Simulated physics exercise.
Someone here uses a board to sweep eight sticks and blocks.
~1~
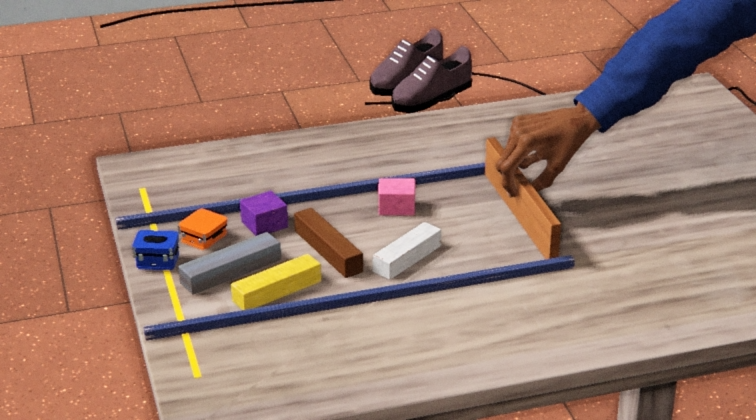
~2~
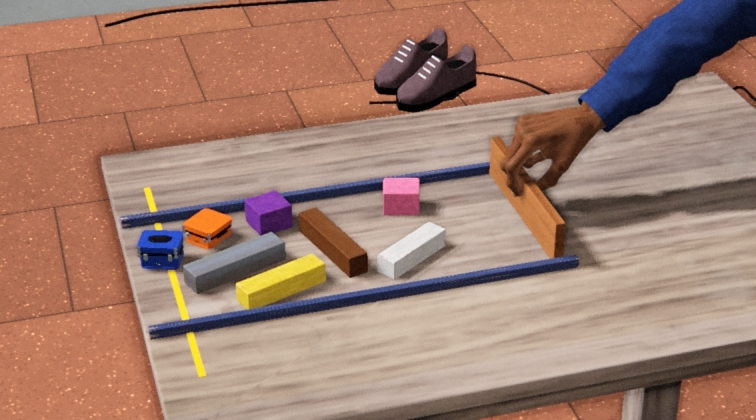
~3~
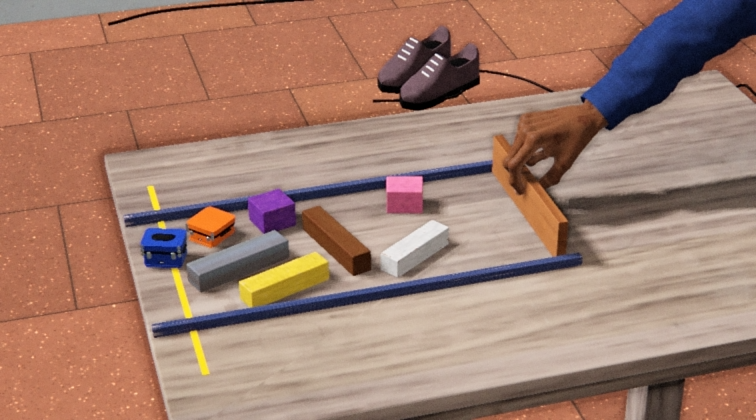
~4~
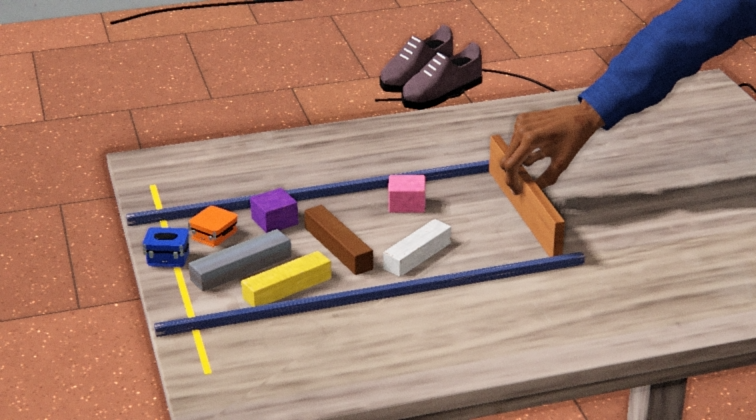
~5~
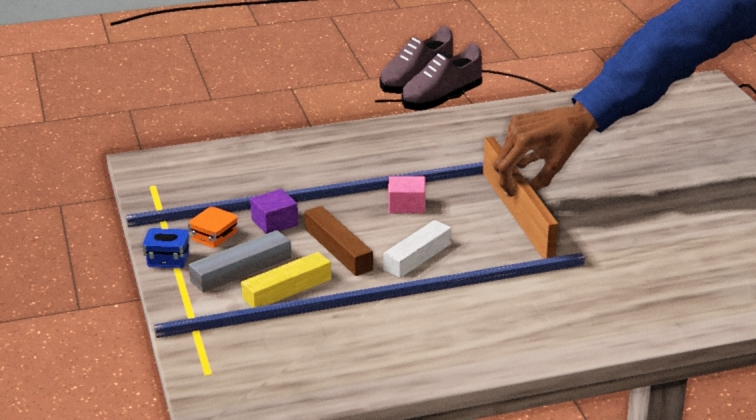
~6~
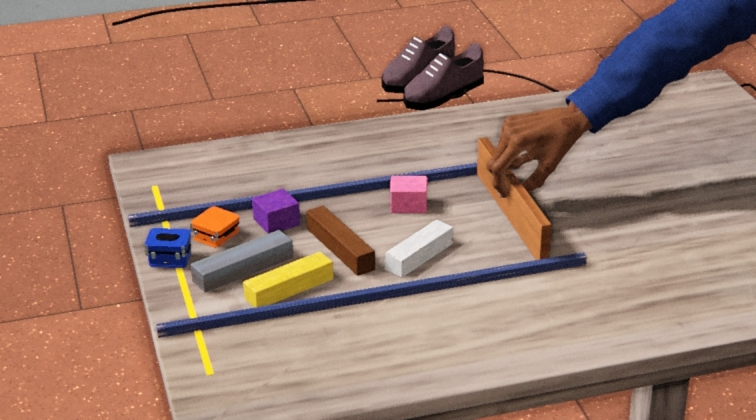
In this clip, a hand in a blue sleeve holds a wooden board upright between two blue rails on a table, then slides it slightly left toward an assortment of colourful blocks, sticks and small objects, which stay still.
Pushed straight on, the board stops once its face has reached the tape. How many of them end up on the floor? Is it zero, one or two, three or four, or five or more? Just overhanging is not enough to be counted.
I would say five or more end up on the floor.
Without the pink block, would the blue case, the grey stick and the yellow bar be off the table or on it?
Blue case down, grey stick down, yellow bar down.
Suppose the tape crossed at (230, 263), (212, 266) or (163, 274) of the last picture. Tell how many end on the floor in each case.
Try 1: 3; try 2: 4; try 3: 6.
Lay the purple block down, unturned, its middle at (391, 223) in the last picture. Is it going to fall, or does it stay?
It remains in place.
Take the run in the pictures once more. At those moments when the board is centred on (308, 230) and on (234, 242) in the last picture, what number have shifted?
At the one place 7, at the other 8.
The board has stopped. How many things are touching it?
2.
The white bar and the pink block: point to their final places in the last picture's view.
Roughly at (177, 295) and at (153, 236), in that order.
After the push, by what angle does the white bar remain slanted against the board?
Angle: Around 0°.
A little later, none off yet; blue case at rest near (169, 249); orange case at rest near (216, 228); grey stick at rest near (243, 260).
Next, none off yet; blue case at rest near (166, 250); orange case shifted about its own width near (185, 233); grey stick shifted a little near (193, 271).
When it is over, the number that fall off is five or more; down, brown stick, purple block, yellow bar, grey stick, orange case and blue case.
